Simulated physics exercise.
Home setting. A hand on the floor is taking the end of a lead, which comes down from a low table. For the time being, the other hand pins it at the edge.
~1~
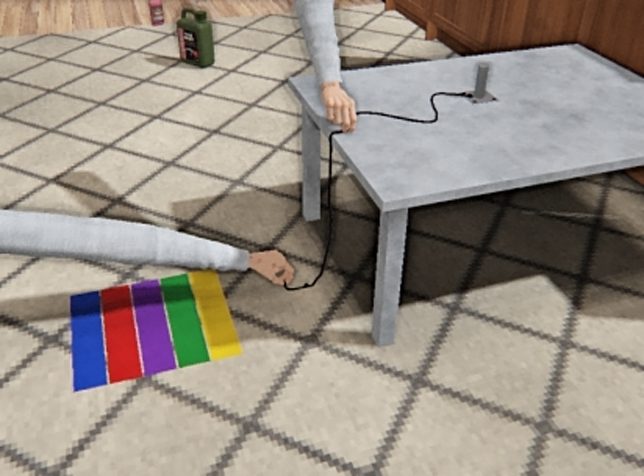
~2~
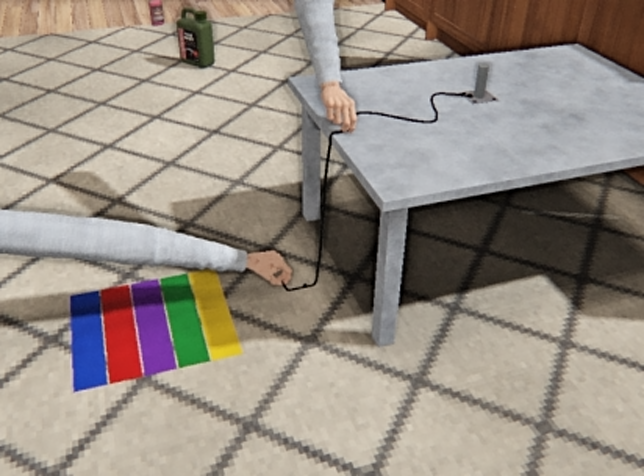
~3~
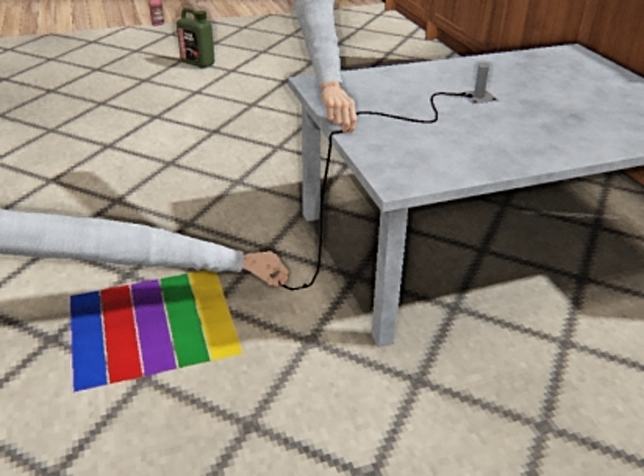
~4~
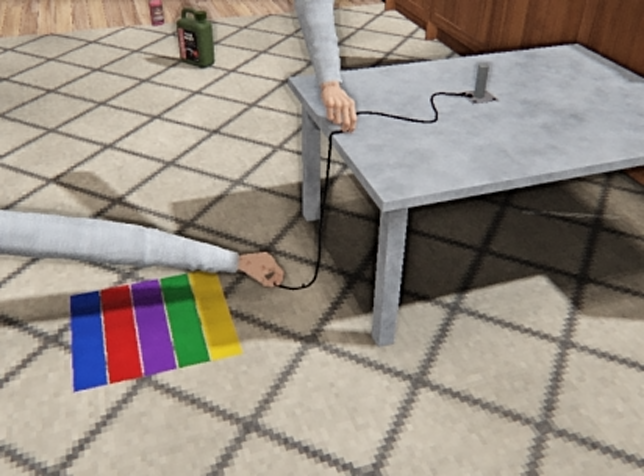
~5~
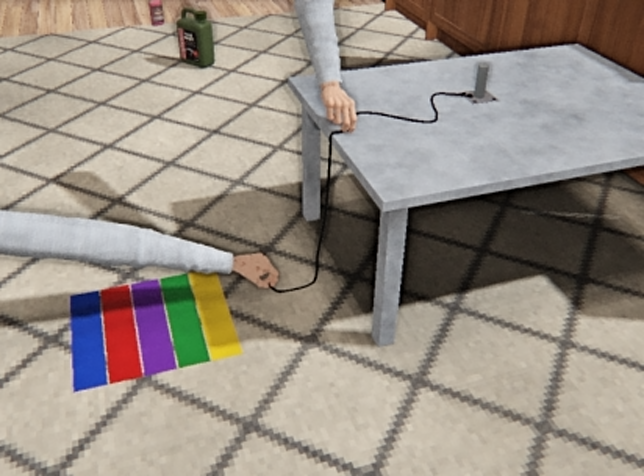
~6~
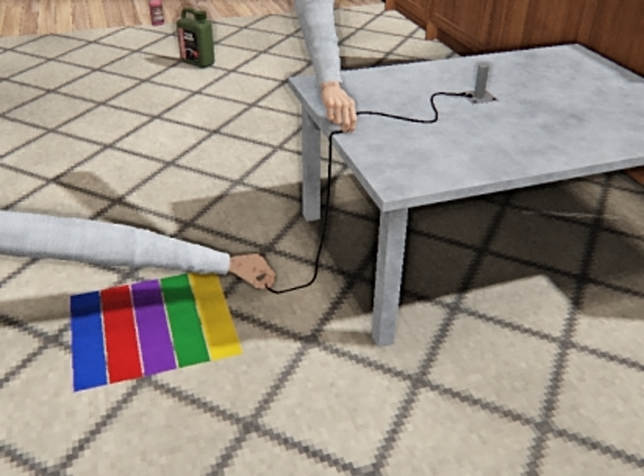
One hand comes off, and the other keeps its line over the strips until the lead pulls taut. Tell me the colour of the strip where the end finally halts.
It halts over blue.
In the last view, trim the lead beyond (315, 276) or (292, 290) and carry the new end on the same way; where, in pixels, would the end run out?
First try: Near (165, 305). Second try: Near (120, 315).
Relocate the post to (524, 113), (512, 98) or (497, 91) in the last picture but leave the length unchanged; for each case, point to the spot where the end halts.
The three places are (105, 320), (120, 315) and (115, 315), in that order.
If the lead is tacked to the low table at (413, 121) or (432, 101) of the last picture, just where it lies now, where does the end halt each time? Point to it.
First try at (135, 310), second at (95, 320).
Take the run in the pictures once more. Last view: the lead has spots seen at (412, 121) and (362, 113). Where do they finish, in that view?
To (366, 121) for the first and to (320, 139) for the second.
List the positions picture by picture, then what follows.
In the first picture, end (285, 282); yellow (223, 340); green (191, 347); purple (158, 354); red (124, 362); blue (89, 369).
In the second picture, end (283, 282); lead through (440, 94) (434, 121) (358, 114) (329, 151) (323, 216) (317, 272).
In the third picture, end (279, 283).
In the fourth picture, end (275, 284); lead through (440, 94) (434, 121) (358, 114) (330, 150) (322, 216) (317, 272).
In the fifth picture, end (270, 285).
In the sixth picture, end (266, 285); lead through (440, 94) (434, 121) (358, 114) (331, 151) (326, 215) (316, 273).
Soon after, end near (135, 312); over purple.
After that, end near (99, 319); over blue.
At the stop, end near (79, 323); over blue. Over blue.
